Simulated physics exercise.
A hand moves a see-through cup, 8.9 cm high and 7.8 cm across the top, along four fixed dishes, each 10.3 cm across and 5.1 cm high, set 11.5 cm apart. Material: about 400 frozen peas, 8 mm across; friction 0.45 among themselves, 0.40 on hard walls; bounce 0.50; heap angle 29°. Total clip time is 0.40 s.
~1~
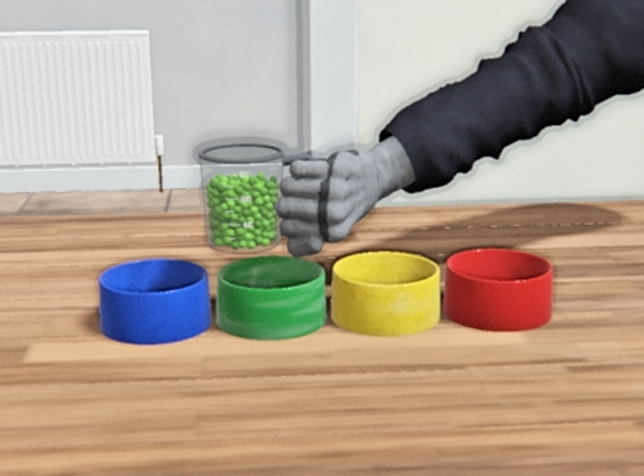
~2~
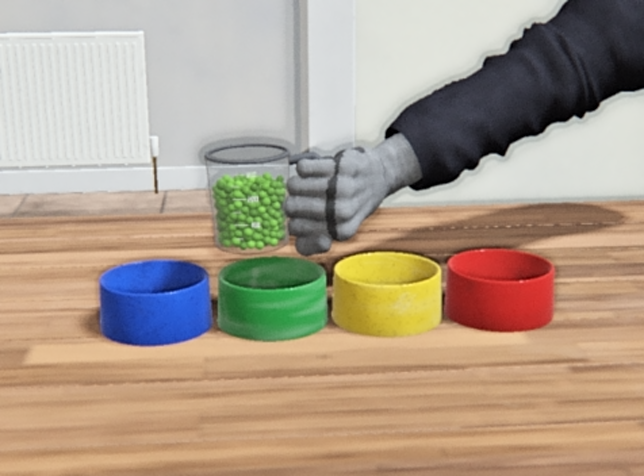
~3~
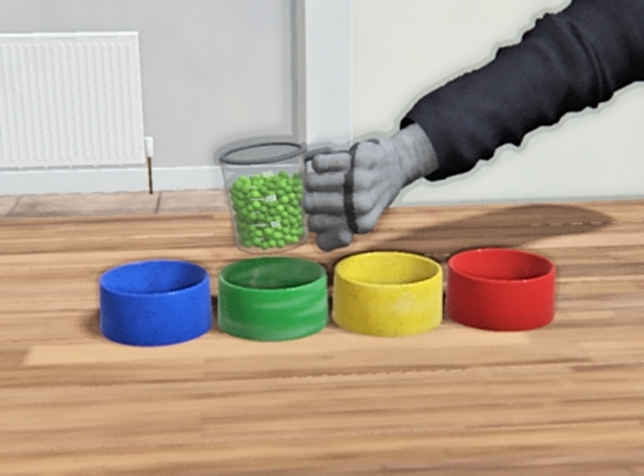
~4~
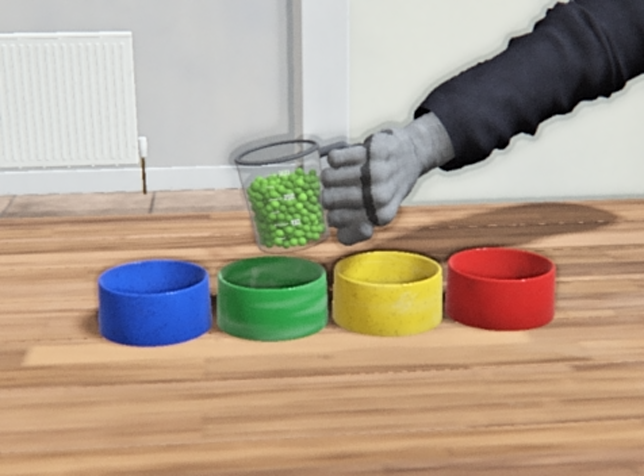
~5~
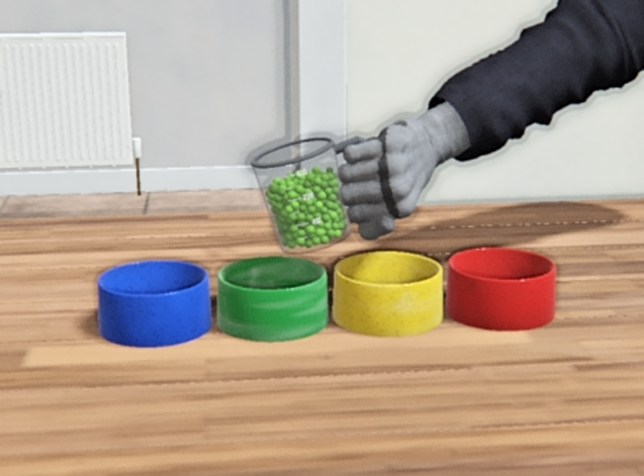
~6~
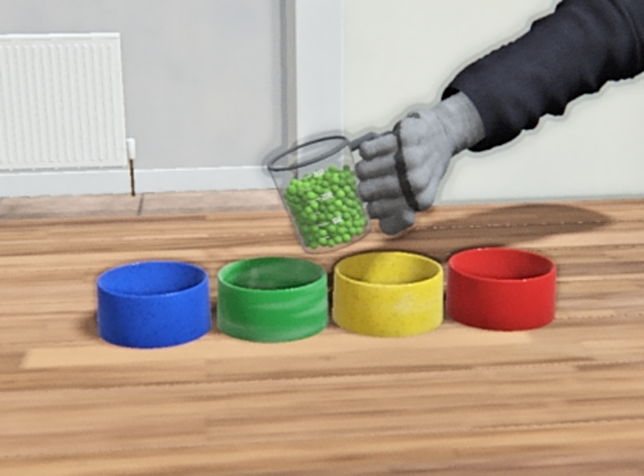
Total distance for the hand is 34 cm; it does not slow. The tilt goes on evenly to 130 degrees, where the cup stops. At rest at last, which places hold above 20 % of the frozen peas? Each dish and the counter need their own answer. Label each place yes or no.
Red: Yes. Blue: No. Green: No. Yellow: No. Counter: No.
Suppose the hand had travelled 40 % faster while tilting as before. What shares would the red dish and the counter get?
Red 90; counter 10.
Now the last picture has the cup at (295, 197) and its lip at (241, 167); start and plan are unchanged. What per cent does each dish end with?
Kept per dish: Red = 90, blue = 0, green = 0, yellow = 0.
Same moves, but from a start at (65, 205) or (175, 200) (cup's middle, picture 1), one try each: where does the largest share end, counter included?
Most lands at yellow the first time and at red the second time.
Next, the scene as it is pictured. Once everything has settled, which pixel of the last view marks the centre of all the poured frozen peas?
Est. centre at rest: (508, 292) px.
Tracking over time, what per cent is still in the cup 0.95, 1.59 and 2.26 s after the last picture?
At the three moments: 100, 75 and 0 percent.
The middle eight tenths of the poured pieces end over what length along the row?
Length: Approx. 6 cm.
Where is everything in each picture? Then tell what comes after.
Cup at (243, 198), tilt 0 degrees, lip at (200, 154), moved 0.0 cm; middle of the pieces at (240, 209); blue dish at (154, 276); green dish at (271, 273); yellow dish at (386, 269); red dish at (499, 265), in the first frame.
Cup at (250, 199), tilt 1 degrees, lip at (206, 156), moved 0.6 cm; middle of the pieces at (247, 209), in the second frame.
Cup at (267, 198), tilt 5 degrees, lip at (221, 158), moved 2.2 cm; middle of the pieces at (265, 209), in the third frame.
Cup at (285, 197), tilt 10 degrees, lip at (236, 160), moved 4.0 cm; middle of the pieces at (284, 208), in the fourth frame.
Cup at (304, 196), tilt 14 degrees, lip at (253, 164), moved 5.8 cm; middle of the pieces at (304, 207), in the fifth frame.
Cup at (323, 196), tilt 19 degrees, lip at (269, 167), moved 7.6 cm; middle of the pieces at (323, 207); blue dish at (153, 279); green dish at (272, 274); yellow dish at (388, 269); red dish at (502, 265), in the sixth frame.
Then, 0.95 s after the last picture, tilt 70 degrees; cup holds 100 %.
Then, 1.59 s after the last picture, tilt 105 degrees; cup holds 75 %, red 25 %.
Then, 2.26 s after the last picture, tilt 130 degrees; cup holds 0 %, red 95 %.
In the end, red 95 %, blue 0 %, green 0 %, yellow 0 %, counter 5 %.
